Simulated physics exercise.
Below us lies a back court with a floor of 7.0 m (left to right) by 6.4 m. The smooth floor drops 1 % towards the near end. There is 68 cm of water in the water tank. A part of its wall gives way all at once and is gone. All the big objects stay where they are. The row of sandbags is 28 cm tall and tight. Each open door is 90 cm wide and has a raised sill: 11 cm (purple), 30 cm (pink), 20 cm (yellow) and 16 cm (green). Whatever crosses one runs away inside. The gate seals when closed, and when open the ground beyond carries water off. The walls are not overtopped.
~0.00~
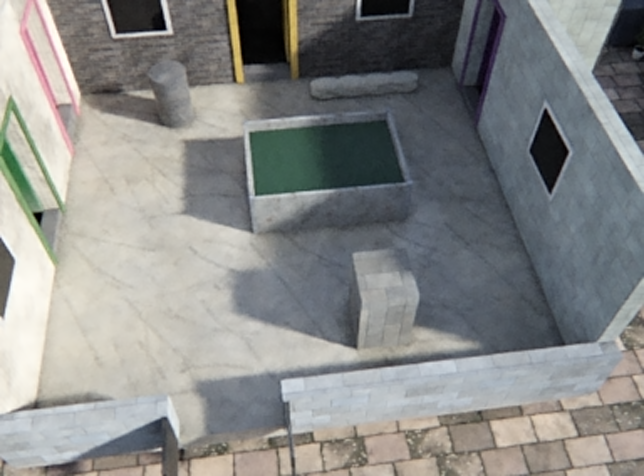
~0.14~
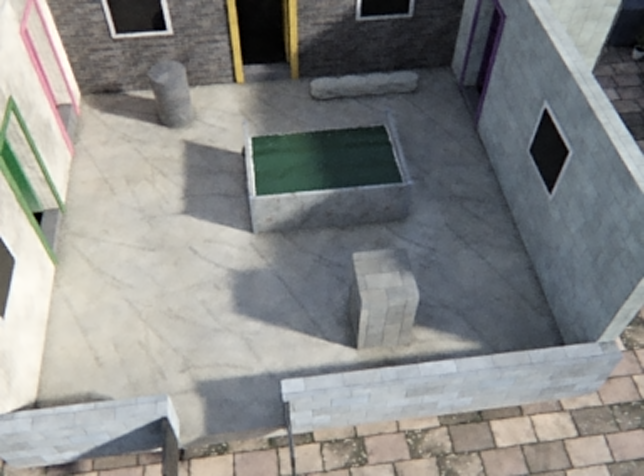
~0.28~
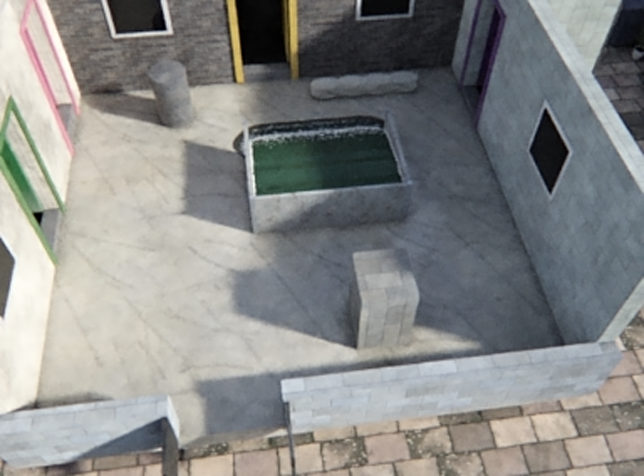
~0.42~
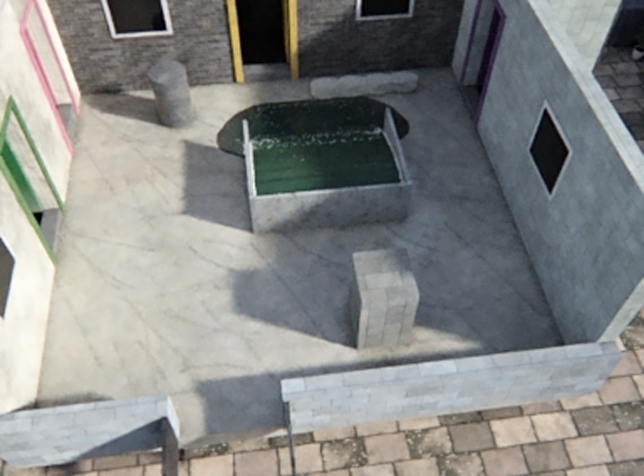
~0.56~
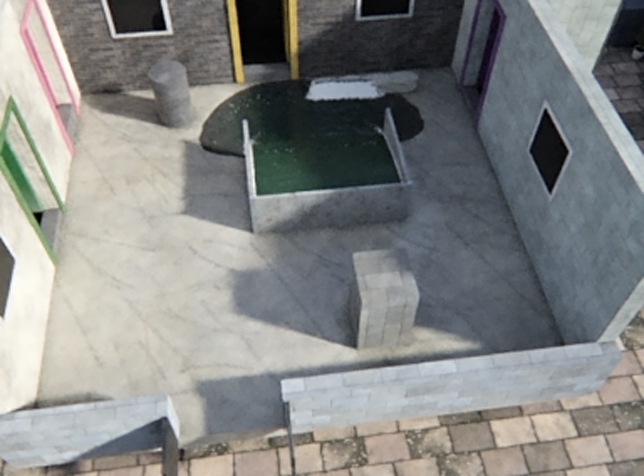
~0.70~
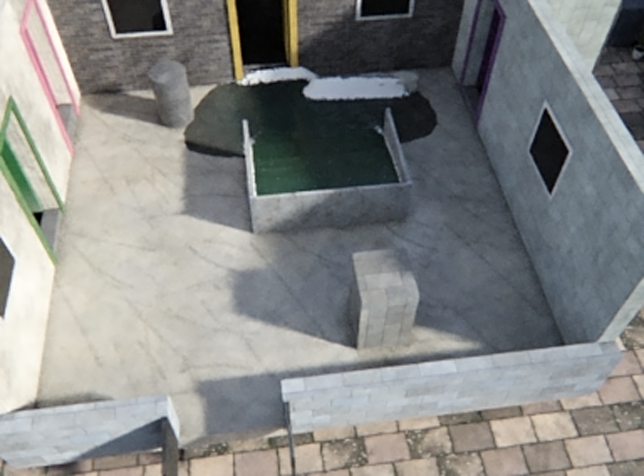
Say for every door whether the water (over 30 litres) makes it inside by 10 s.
Door by door: At the purple door it exceeds the limit; at the pink door it stays under the limit; at the yellow door it exceeds the limit; at the green door it stays under the limit.
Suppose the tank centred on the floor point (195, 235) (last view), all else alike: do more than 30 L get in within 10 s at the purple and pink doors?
Against that limit: Purple under, pink under.
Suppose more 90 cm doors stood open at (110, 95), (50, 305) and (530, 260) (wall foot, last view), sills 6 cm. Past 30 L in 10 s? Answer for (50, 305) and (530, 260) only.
In that order: Below, under.
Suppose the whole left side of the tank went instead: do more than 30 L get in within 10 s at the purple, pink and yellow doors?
Against that limit: Purple under, pink under, yellow not over.
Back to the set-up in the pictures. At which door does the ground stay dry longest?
The green one.
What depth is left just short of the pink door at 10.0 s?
Roughly 2.5 cm deep.
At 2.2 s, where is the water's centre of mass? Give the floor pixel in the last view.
Around (306, 127).
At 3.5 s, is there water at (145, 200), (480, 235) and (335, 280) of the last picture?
In that order: Wet, wet, dry.
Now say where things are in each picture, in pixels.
The water tank at (324, 156) is whole and still, 68 cm deep, in the first frame.
Water pours out on the water tank's far side and has run 1.2 m, to a hidden place; typically 10 cm deep outside, 68 cm at the water tank's back, in the second frame.
Water pours out on the water tank's far side and has run 1.4 m, to (238, 145); typically 12 cm deep outside, 67 cm at the water tank's back, in the third frame.
Water pours out on the water tank's far side and has run 1.7 m, to (223, 134); typically 11 cm deep outside, 60 cm at the water tank's back, in the fourth frame.
Water pours out on the water tank's far side and has run 2.1 m, to (396, 94); typically 10 cm deep outside, 58 cm at the water tank's back, in the fifth frame.
Water pours out on the water tank's far side and has run 2.4 m, to (227, 85); typically 10 cm deep outside, 56 cm at the water tank's back, in the sixth frame.
After 1.4 s water covers 20 % of the floor and is deepest (42 cm) near (279, 83); purple door 11 cm at the sill, 0 L in, pink door not reached, yellow door 42 cm at the sill, 69 L in, green door not reached.
After 2.2 s water covers 30 % of the floor and is deepest (31 cm) near (191, 109); purple door 25 cm at the sill, 50 L in, pink door 8 cm at the sill, 0 L in, yellow door 31 cm at the sill, 159 L in, green door not reached.
After 3.5 s water covers 50 % of the floor and is deepest (24 cm) near (448, 69); purple door 19 cm at the sill, 127 L in, pink door 17 cm at the sill, 0 L in, yellow door 14 cm at the sill, 182 L in, green door 3 cm at the sill, 0 L in.
After 6.0 s water covers 85 % of the floor and is deepest (16 cm) near (31, 437); purple door 8 cm at the sill, 145 L in, pink door 7 cm at the sill, 0 L in, yellow door 6 cm at the sill, 183 L in, green door 5 cm at the sill, 0 L in.
After 10.0 s water covers 90 % of the floor and is deepest (10 cm) near (266, 395); purple door 4 cm at the sill, 145 L in, pink door 2 cm at the sill, 0 L in, yellow door 4 cm at the sill, 183 L in, green door 3 cm at the sill, 0 L in.
